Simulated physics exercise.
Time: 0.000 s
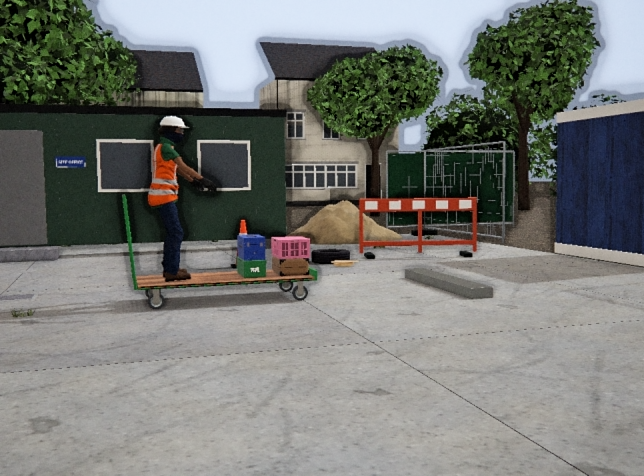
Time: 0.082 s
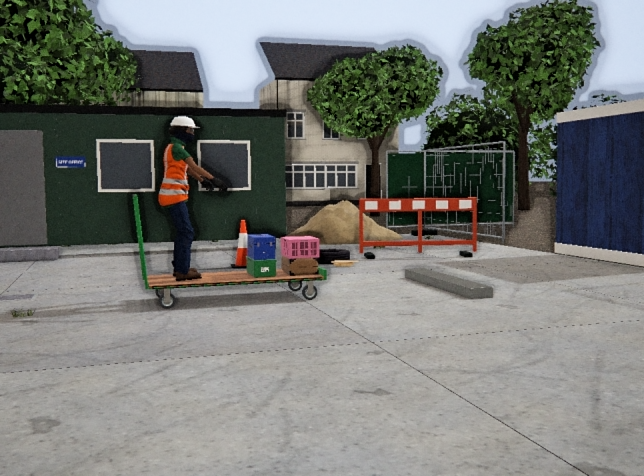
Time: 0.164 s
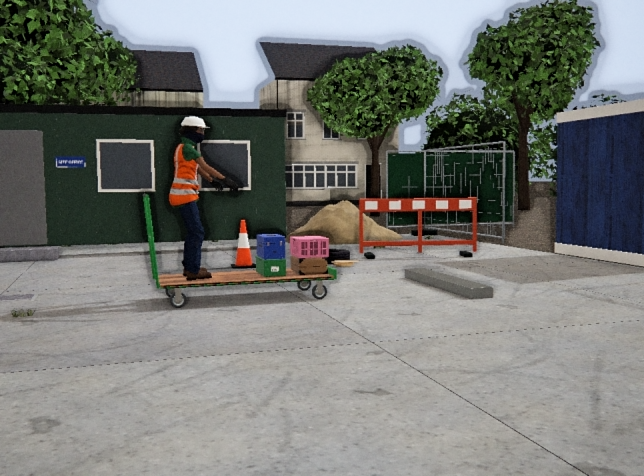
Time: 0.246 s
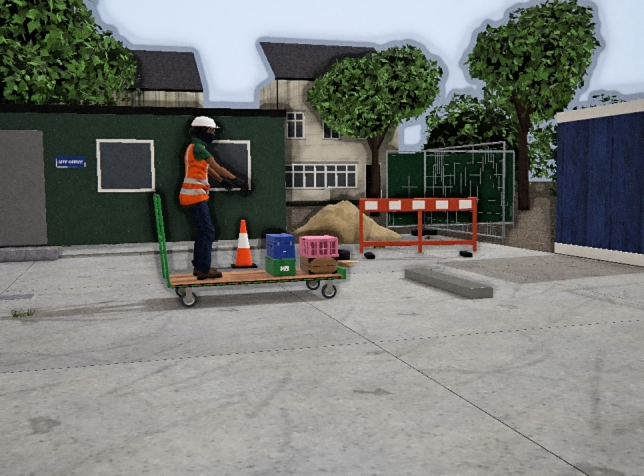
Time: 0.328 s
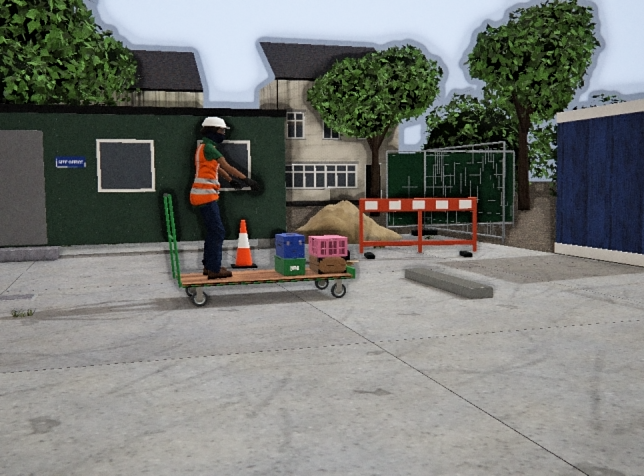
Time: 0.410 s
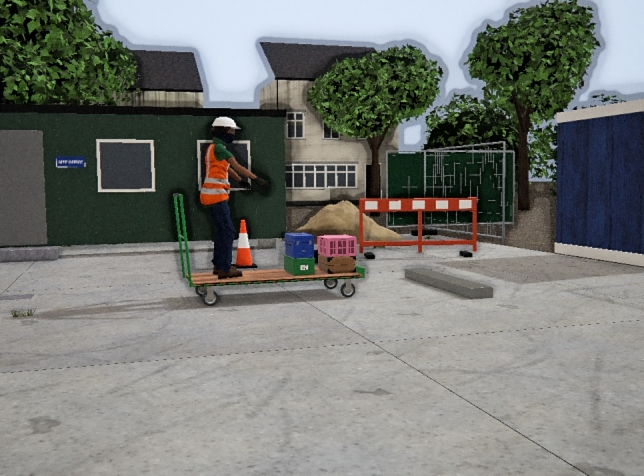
A worker in a white helmet and orange vest stands on a green-framed flat trolley in a paved yard, seen side-on from a fixed view. Blue, green and pink crates sit at the deck's right, before a dark green cabin, an orange-and-white barrier and a sand pile. The trolley rolls steadily a short way right, passing a traffic cone, while the rider stays upright, arms held forward.
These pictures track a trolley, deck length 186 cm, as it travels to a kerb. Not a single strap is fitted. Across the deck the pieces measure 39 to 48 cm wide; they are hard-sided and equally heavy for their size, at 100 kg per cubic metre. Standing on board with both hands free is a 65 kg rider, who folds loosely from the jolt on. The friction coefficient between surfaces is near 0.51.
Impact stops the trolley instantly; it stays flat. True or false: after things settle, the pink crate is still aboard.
False.
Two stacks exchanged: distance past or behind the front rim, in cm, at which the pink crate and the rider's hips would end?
The pink one would end 30 cm behind the front rim, and the hips 120 cm behind it.
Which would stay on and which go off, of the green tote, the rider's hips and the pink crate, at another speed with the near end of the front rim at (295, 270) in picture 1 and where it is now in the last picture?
Then green on, hips on, pink off.
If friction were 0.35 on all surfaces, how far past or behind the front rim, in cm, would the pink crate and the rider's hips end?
Then the pink one ends up 60 cm beyond the rim while the hips stay 110 cm back from it.
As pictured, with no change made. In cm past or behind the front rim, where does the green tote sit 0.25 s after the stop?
Around 50 cm short of the front rim.
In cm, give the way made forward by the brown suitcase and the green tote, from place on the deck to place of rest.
Ahead by: Brown 0, green 15 (cm).
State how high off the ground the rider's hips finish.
Roughly 60 cm.
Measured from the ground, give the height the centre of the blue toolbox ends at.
Height: Some 55 centimetres.
After 1.25 s the deck stops.
After 1.80 s the pink crate is 13 cm past the rim, tilted 100°, near (451, 262) in the last picture's view.
After 2.25 s the pink crate is 11 cm past the rim, tilted 90°, near (449, 263) in the last picture's view.
When all is still (3.4 s), past the rim, pink crate; behind it, blue toolbox, brown suitcase, green tote and the rider's hips.
